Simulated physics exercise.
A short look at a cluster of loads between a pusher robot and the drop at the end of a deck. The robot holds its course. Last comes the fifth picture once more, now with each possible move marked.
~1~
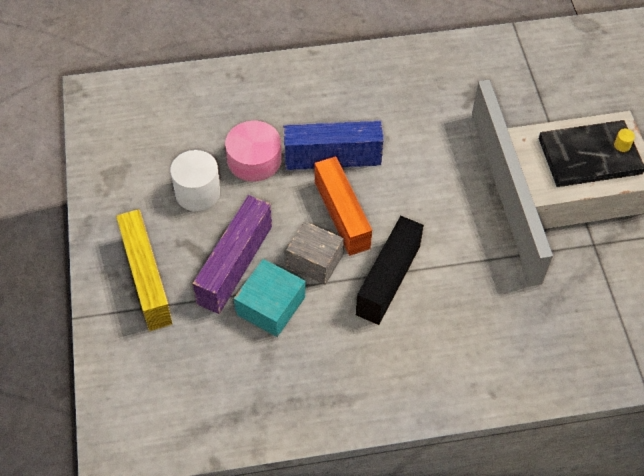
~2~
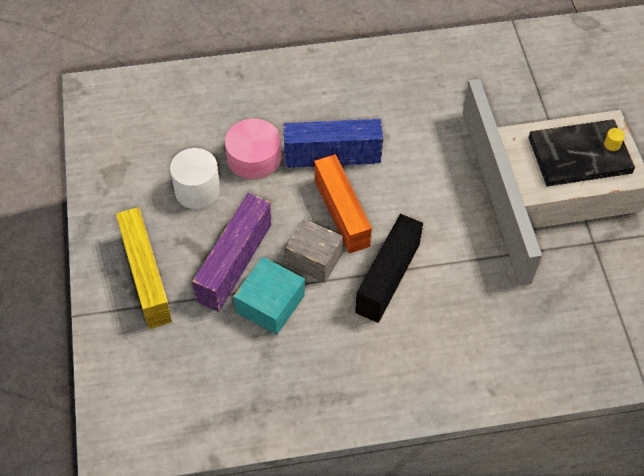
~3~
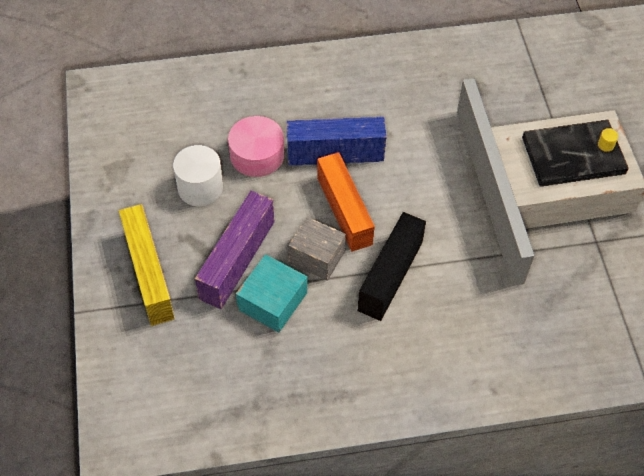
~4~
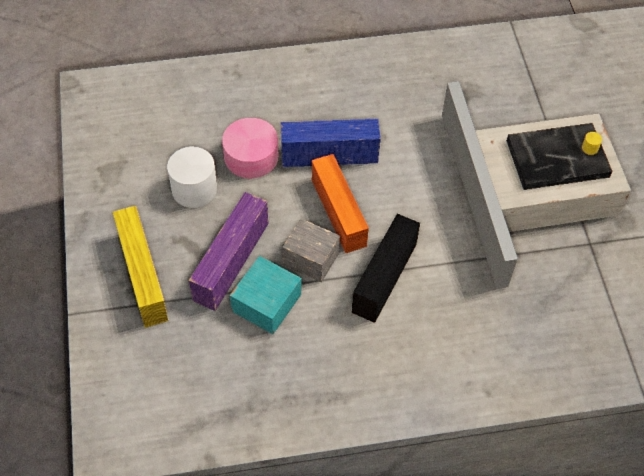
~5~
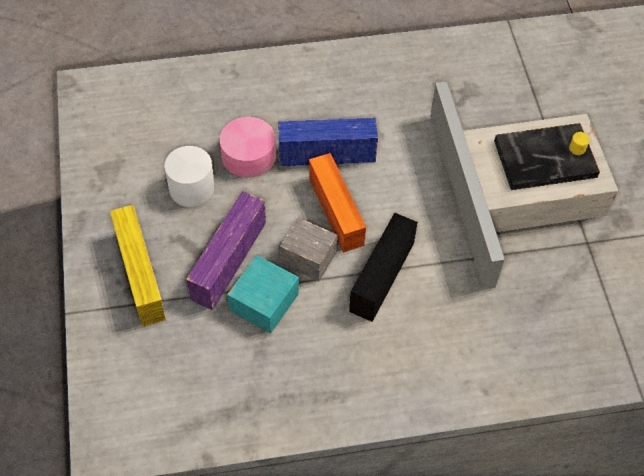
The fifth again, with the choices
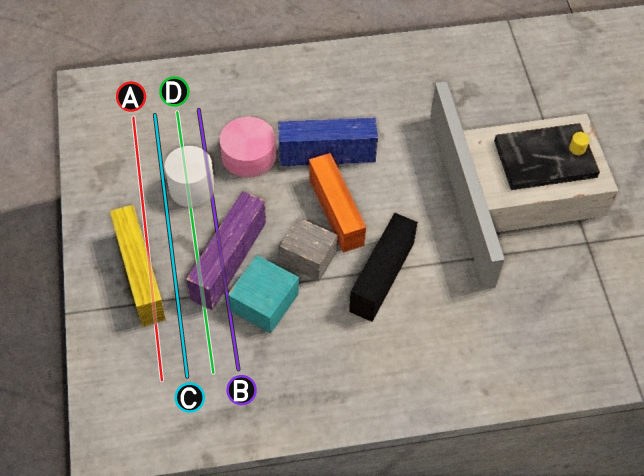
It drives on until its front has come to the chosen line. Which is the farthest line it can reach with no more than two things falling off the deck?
It should halt at A.
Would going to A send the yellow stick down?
By then, yes.
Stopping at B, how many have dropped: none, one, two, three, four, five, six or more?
The count is none.
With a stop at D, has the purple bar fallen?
By then, no.
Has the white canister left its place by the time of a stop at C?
Yes.
On the marked copy, A at (146, 238); B at (217, 229); C at (170, 235); D at (194, 232).
Taking A. A third of the way, robot (428, 170); white canister (177, 183); pink canister (209, 152).
Two thirds of the way, robot (314, 185); yellow stick (105, 273); white canister (113, 199).
When it is over, robot (222, 196); yellow stick over the edge; purple bar over the edge; two fallen.
As for the rest, B is within the limit but short; C is within the limit but short; D is within the limit but short.
